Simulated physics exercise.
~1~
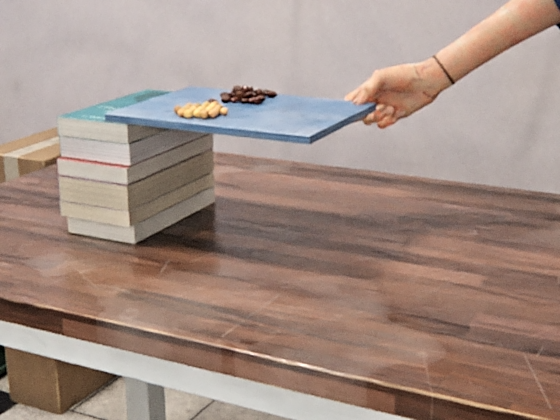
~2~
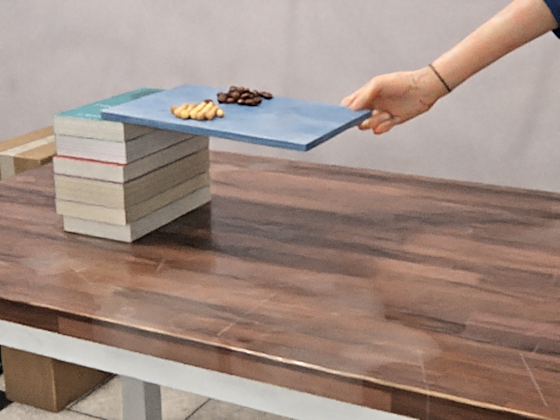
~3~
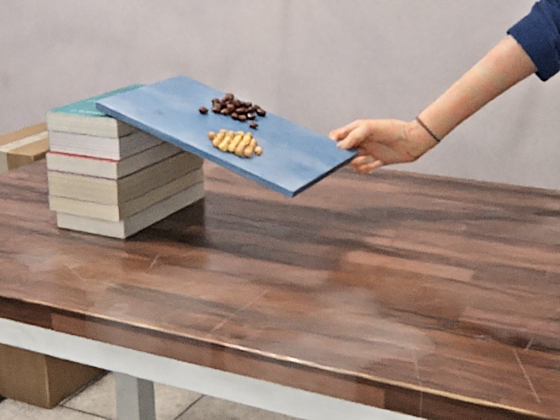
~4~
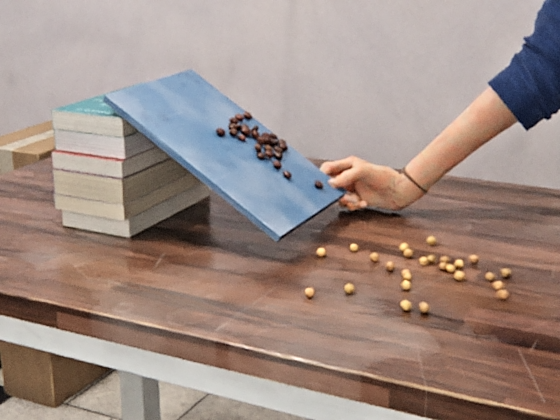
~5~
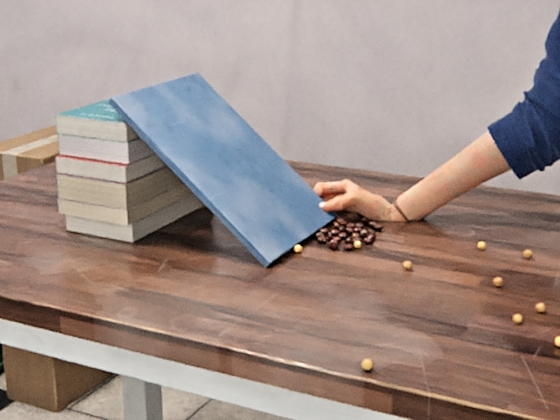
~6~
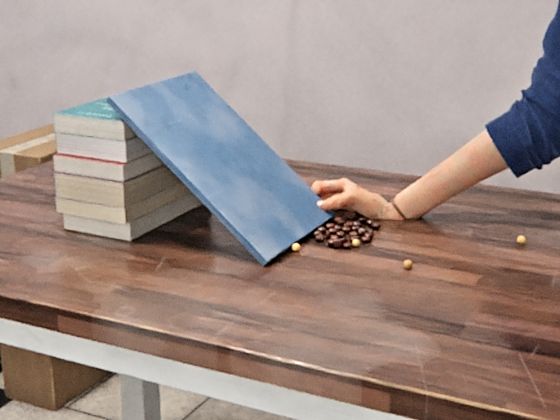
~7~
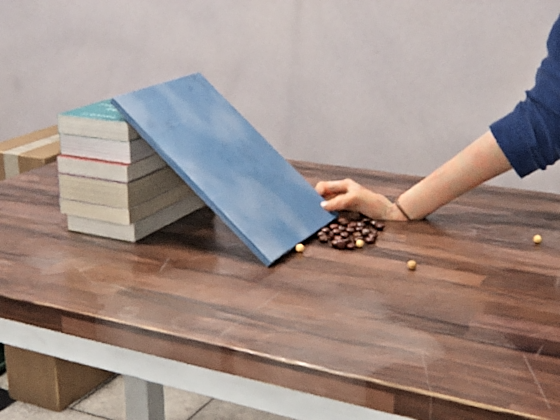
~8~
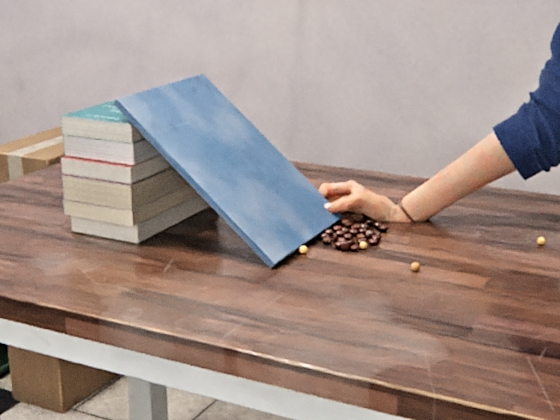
A blue board propped on stacked books was lowered at its right end by a hand until it touched the wooden table; the pale round beans rolled off first and scattered far, some leaving the table, while the dark beans slid down and piled at its foot.
